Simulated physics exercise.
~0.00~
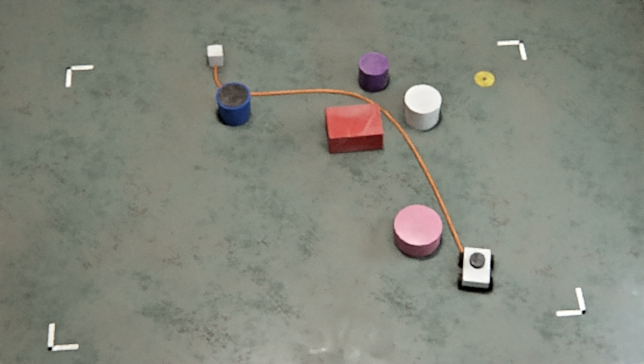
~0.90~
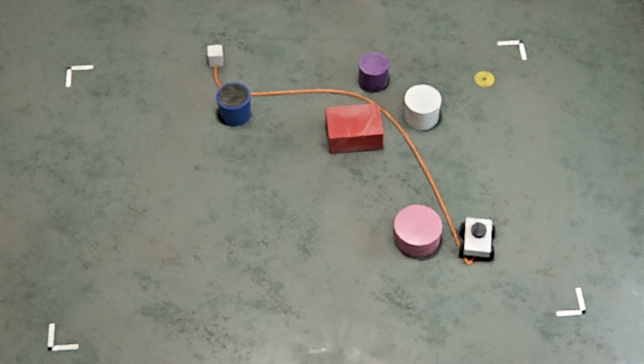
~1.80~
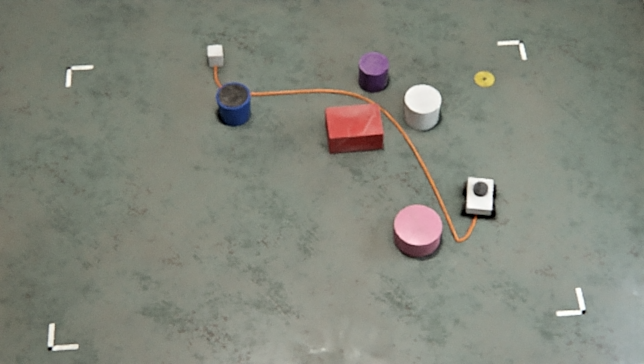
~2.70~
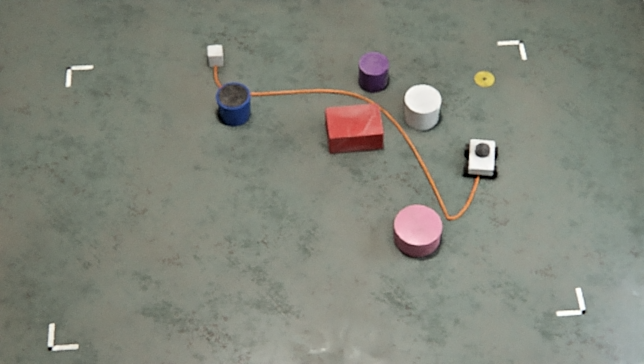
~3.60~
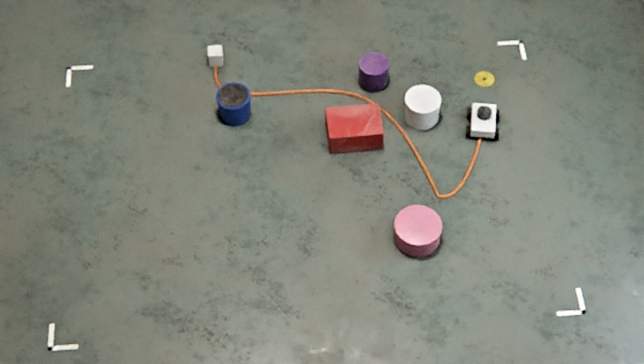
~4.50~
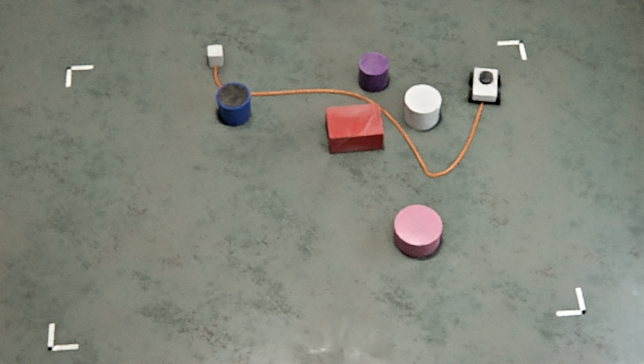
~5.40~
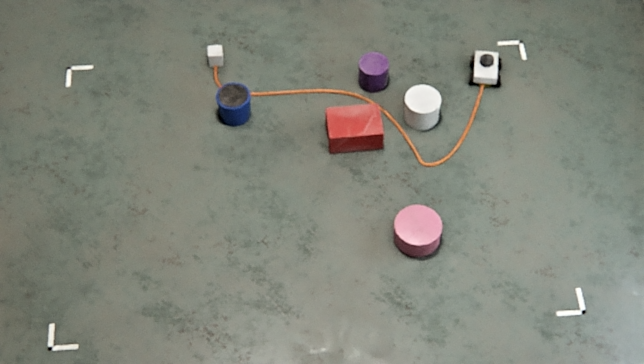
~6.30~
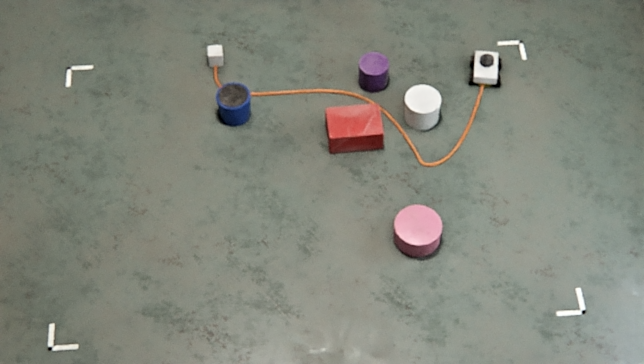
The footage shows a small white cart trailing an orange cord among colourful tubs and a red block, moving up the right side past the pink and white tubs and over a yellow mark, then stopping near the top right corner, its cord sagging in a curve.
